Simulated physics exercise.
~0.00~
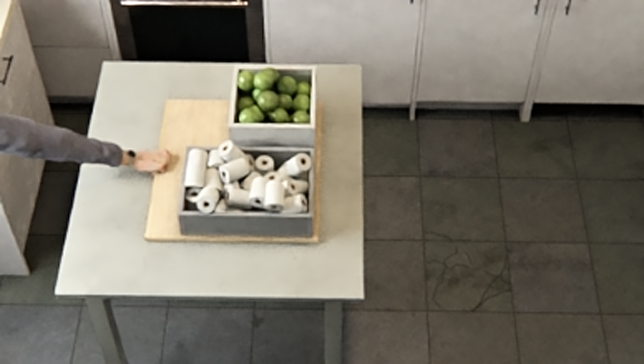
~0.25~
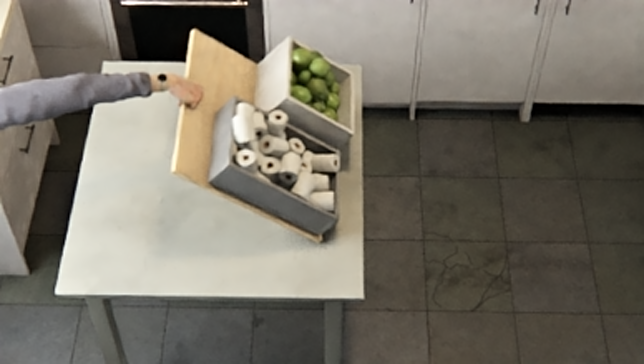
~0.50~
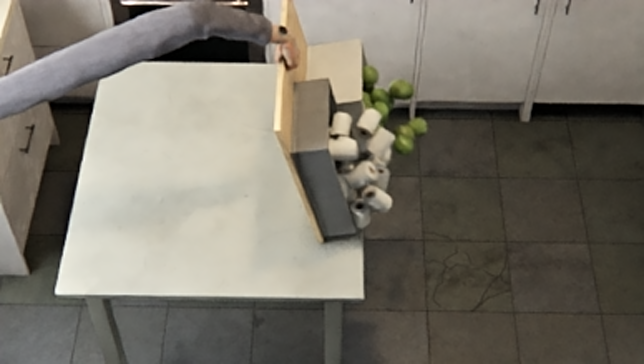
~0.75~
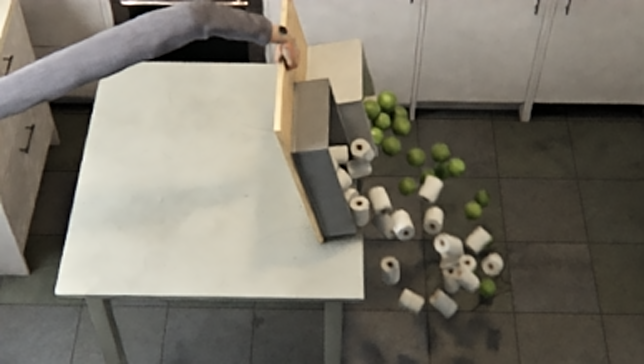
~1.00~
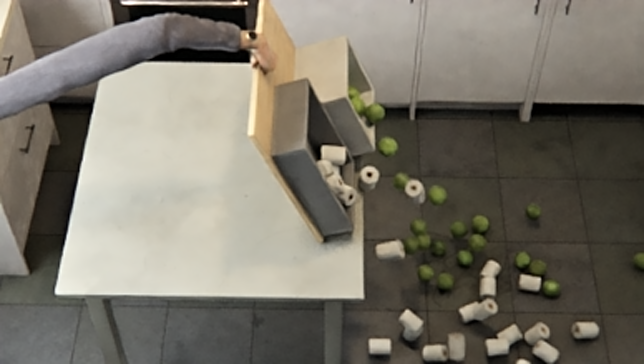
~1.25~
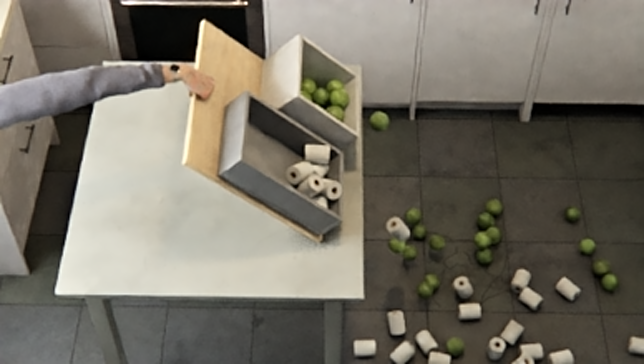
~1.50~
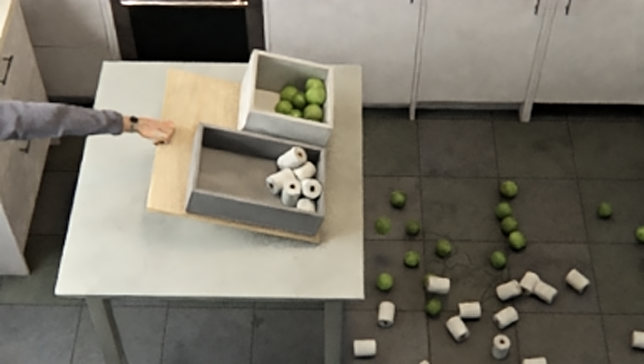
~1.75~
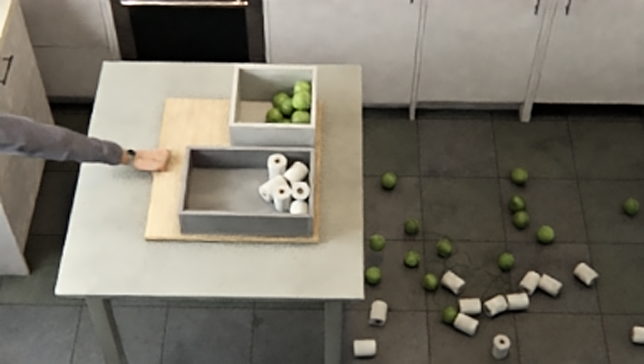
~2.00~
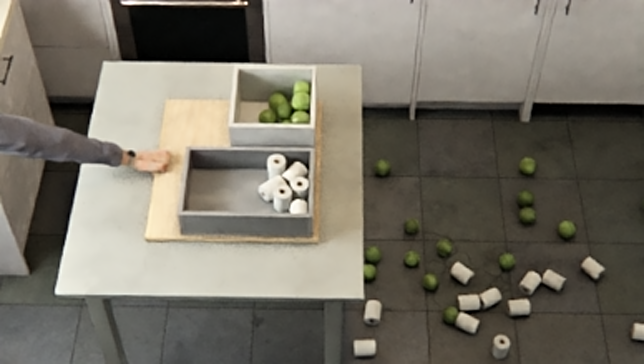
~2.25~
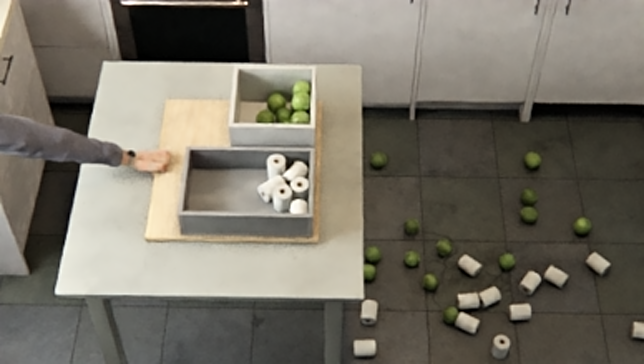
An arm in a grey sleeve reaches from the left to a wooden board on a pale table in a grey-tiled kitchen, seen from above. On the board sit a white container of green apples at the back and a grey container of white paper rolls in front. The hand lifts the board's left edge until it stands steeply on its right side, and apples and rolls pour off onto the floor. The hand then lowers the board flat again. Some apples and rolls remain in the containers, while the rest lie scattered across the dark tiles.
